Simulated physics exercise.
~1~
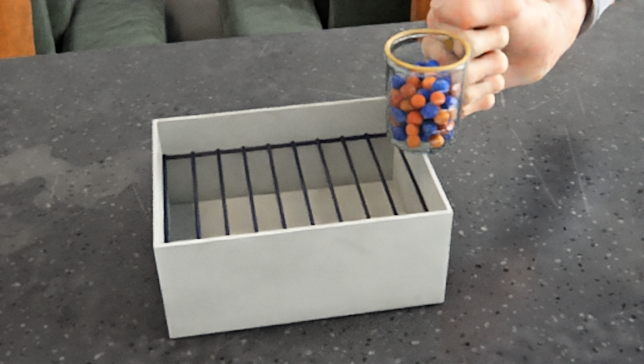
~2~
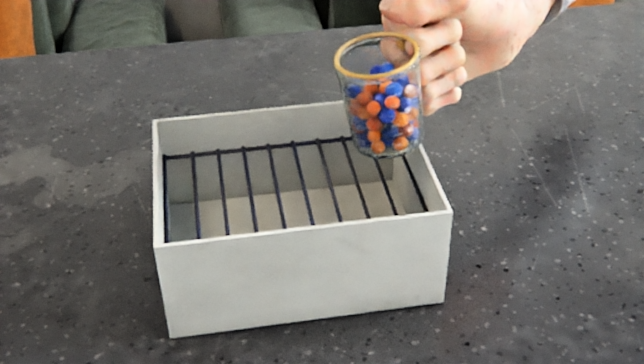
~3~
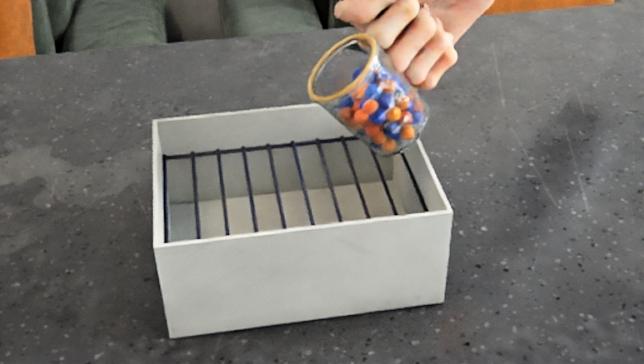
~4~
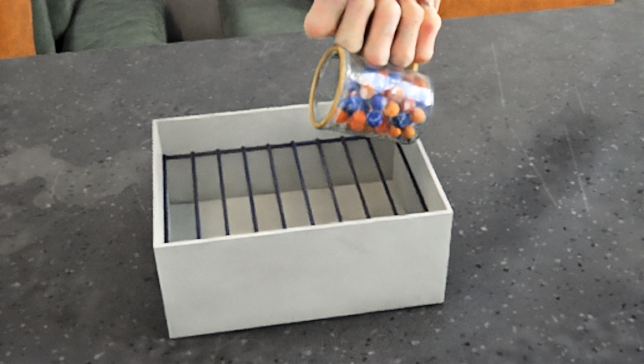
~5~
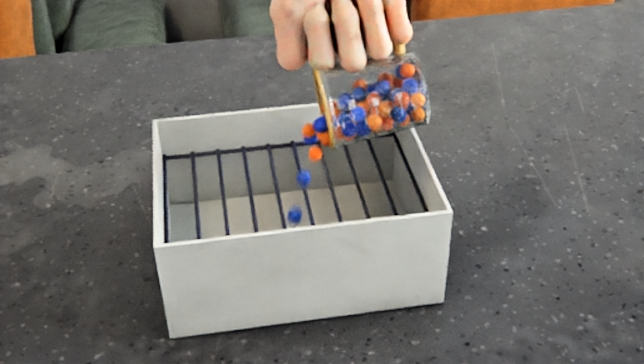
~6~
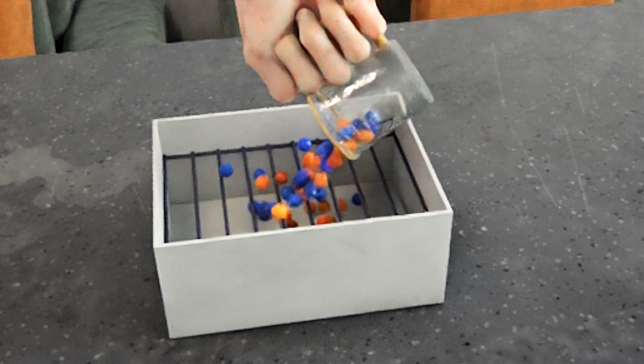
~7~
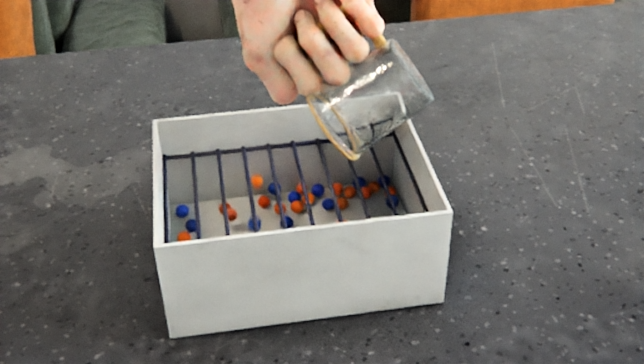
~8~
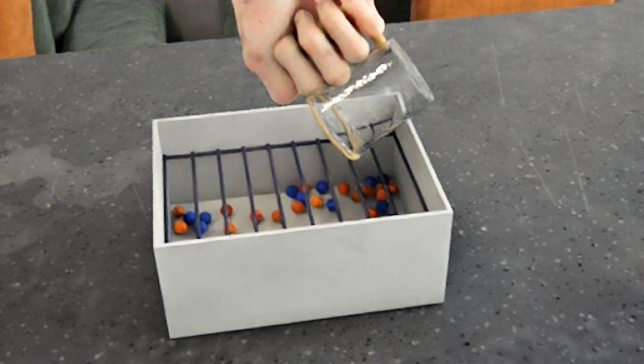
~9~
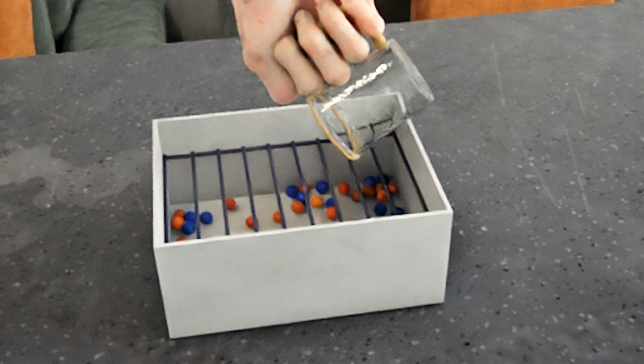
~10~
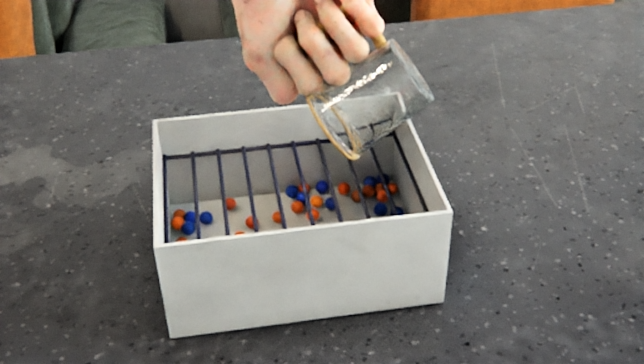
Hand tipping a glass of orange and blue beads over a wire rack, all dropping between the wires into the box.
